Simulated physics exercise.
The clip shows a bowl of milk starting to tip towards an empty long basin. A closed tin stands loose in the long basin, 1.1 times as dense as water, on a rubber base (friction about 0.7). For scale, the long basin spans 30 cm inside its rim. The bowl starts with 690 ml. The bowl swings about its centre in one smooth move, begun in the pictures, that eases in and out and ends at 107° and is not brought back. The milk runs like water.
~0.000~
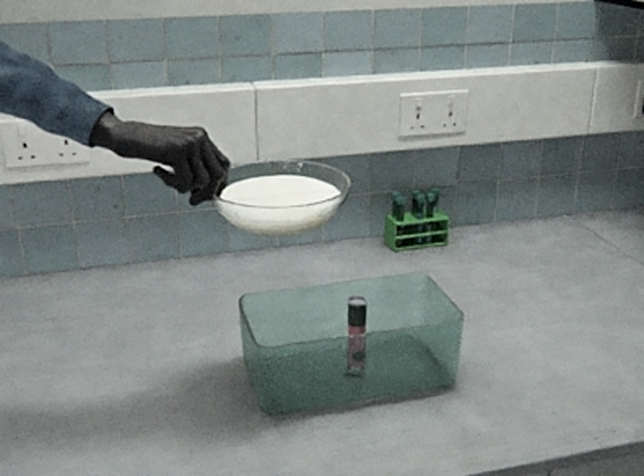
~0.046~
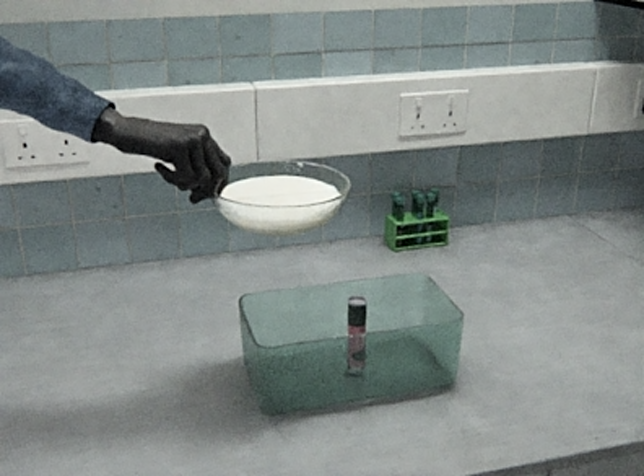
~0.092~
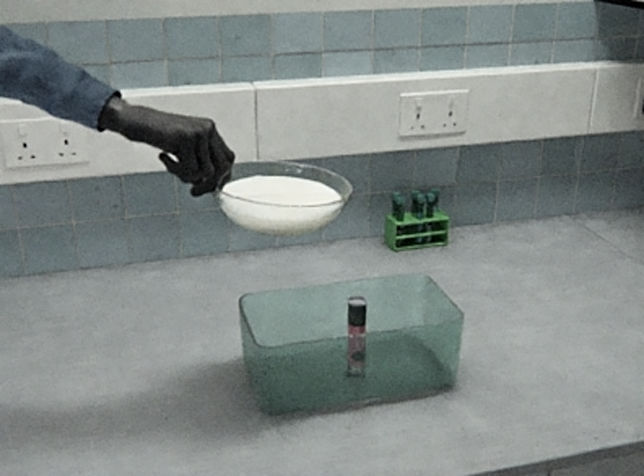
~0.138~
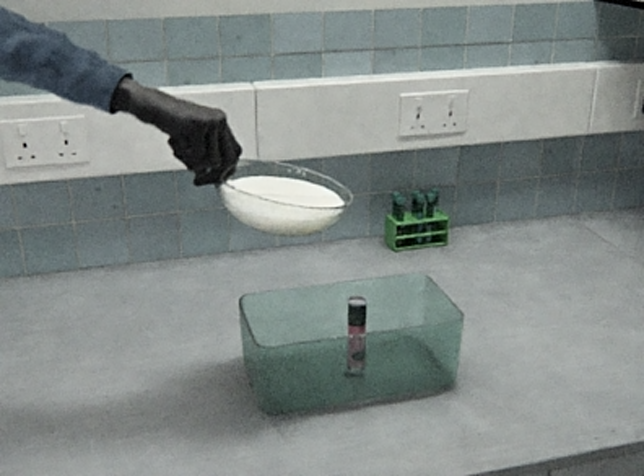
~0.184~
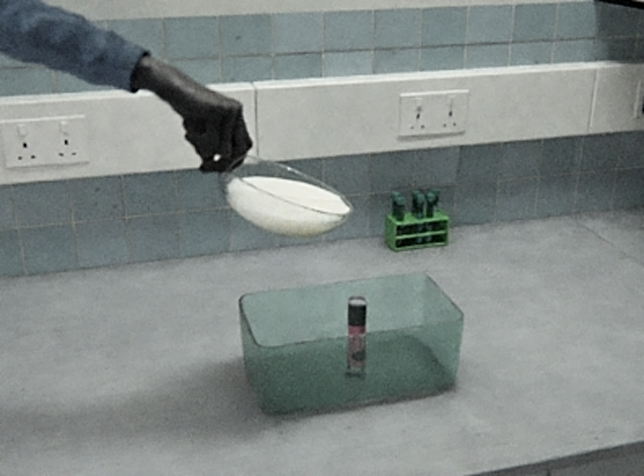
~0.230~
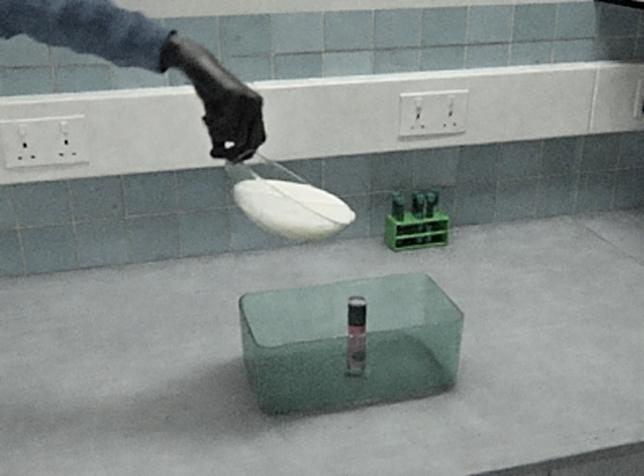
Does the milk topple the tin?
It stays up.
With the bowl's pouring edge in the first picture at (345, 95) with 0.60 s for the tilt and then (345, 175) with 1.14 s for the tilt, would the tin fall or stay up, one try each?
First it falls; then it keeps standing.
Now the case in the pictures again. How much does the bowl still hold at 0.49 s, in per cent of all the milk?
Near 0 in a hundred.
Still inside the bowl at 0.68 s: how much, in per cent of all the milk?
Some 0 per cent.
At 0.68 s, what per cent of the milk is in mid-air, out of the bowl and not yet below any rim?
Near 18 in a hundred.
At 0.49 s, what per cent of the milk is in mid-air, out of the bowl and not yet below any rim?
Some 36 per cent.
By 0.49 s the tilt is 99° and 0 per cent is still to pour; the tin stands where it began.
By 0.68 s the tilt is 107° and 0 per cent is still to pour; the tin stands where it began.
By 0.88 s the tilt is 107° and 1 per cent is still to pour; the tin stands where it began.
By 1.10 s the tilt is 107° and 0 per cent is still to pour; the tin stands where it began.
At rest the tin stands where it began.
